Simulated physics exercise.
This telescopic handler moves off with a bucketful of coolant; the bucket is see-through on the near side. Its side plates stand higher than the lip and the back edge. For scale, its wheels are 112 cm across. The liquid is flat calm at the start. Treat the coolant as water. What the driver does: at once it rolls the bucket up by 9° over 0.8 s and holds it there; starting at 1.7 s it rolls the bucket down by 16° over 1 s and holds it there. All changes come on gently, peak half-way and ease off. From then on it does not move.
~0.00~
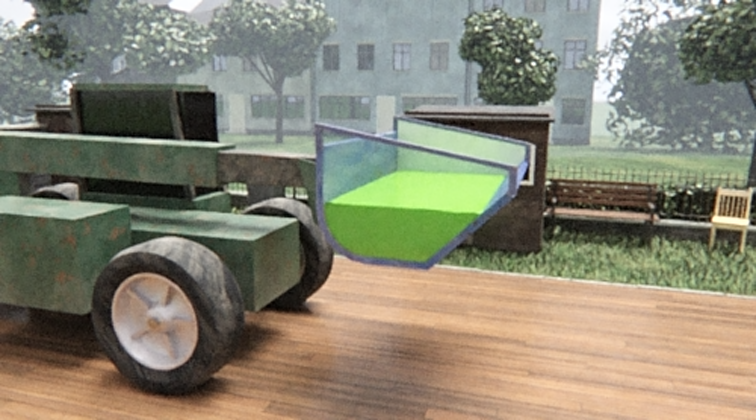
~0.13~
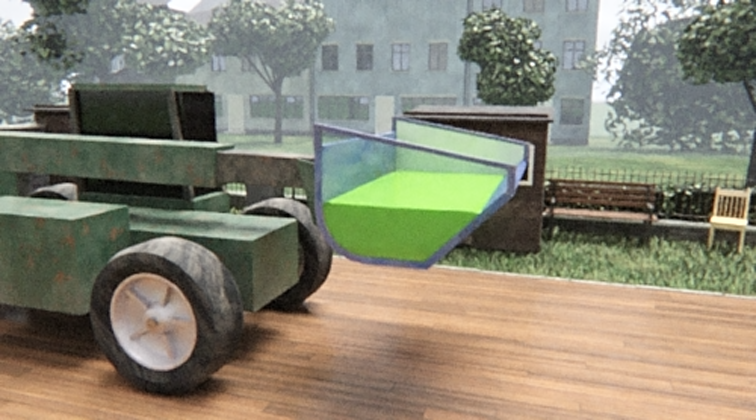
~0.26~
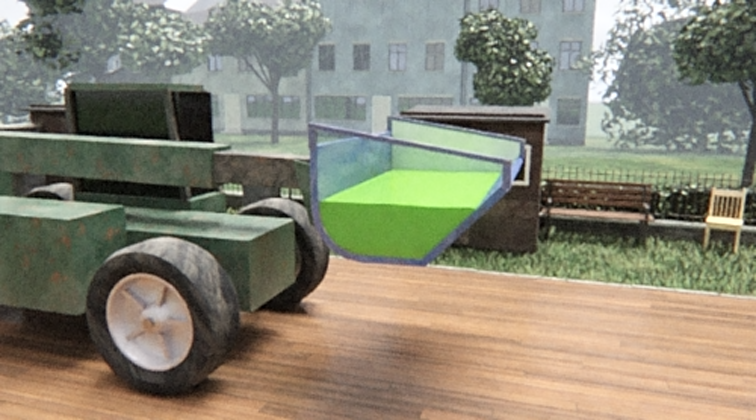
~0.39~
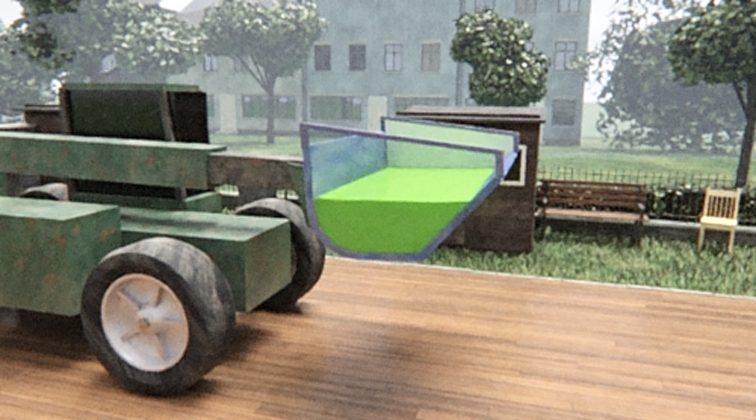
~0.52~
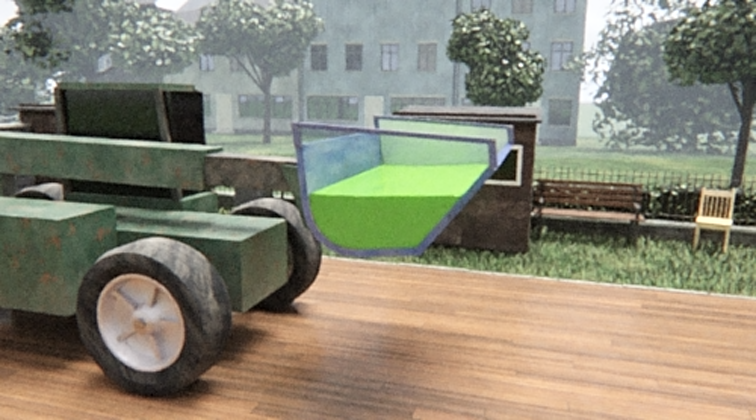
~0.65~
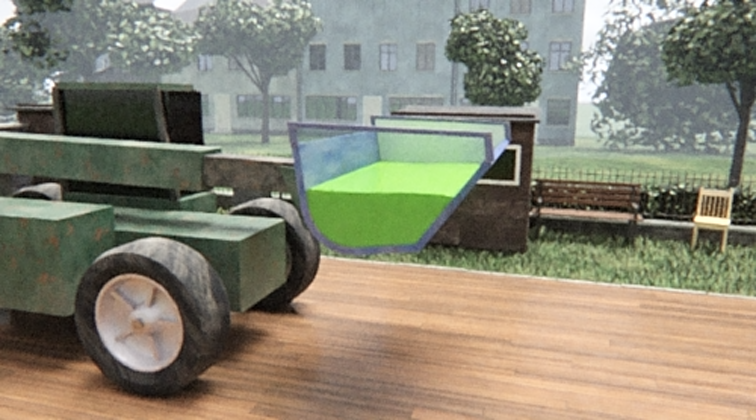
The video shows a weathered green vehicle on a wooden floor, carrying bright green liquid in a see-through bucket at the right. The bucket tilts slightly upward at its front, while the vehicle barely shifts against the garden background.
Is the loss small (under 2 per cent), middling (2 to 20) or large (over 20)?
The loss is middling.
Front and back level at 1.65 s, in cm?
Front 32 cm, back 36 cm.
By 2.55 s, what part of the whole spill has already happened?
Some 0 per cent by then.
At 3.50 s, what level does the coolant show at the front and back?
About 34 cm in front and 30 cm behind.
By 1.65 s the bucket is at 9° back, the surface stands 36 cm at the back and 32 cm at the front; all of it is still inside.
By 2.55 s the bucket is at 7° forwards, the surface stands 28 cm at the back and 34 cm at the front; all of it is still inside.
By 3.50 s the bucket is at 7° forwards, the surface stands 31 cm at the back and 33 cm at the front; 3 per cent has gone, over the front.
By 5.59 s 4 per cent has gone, over the front, 17 of 483 litres.
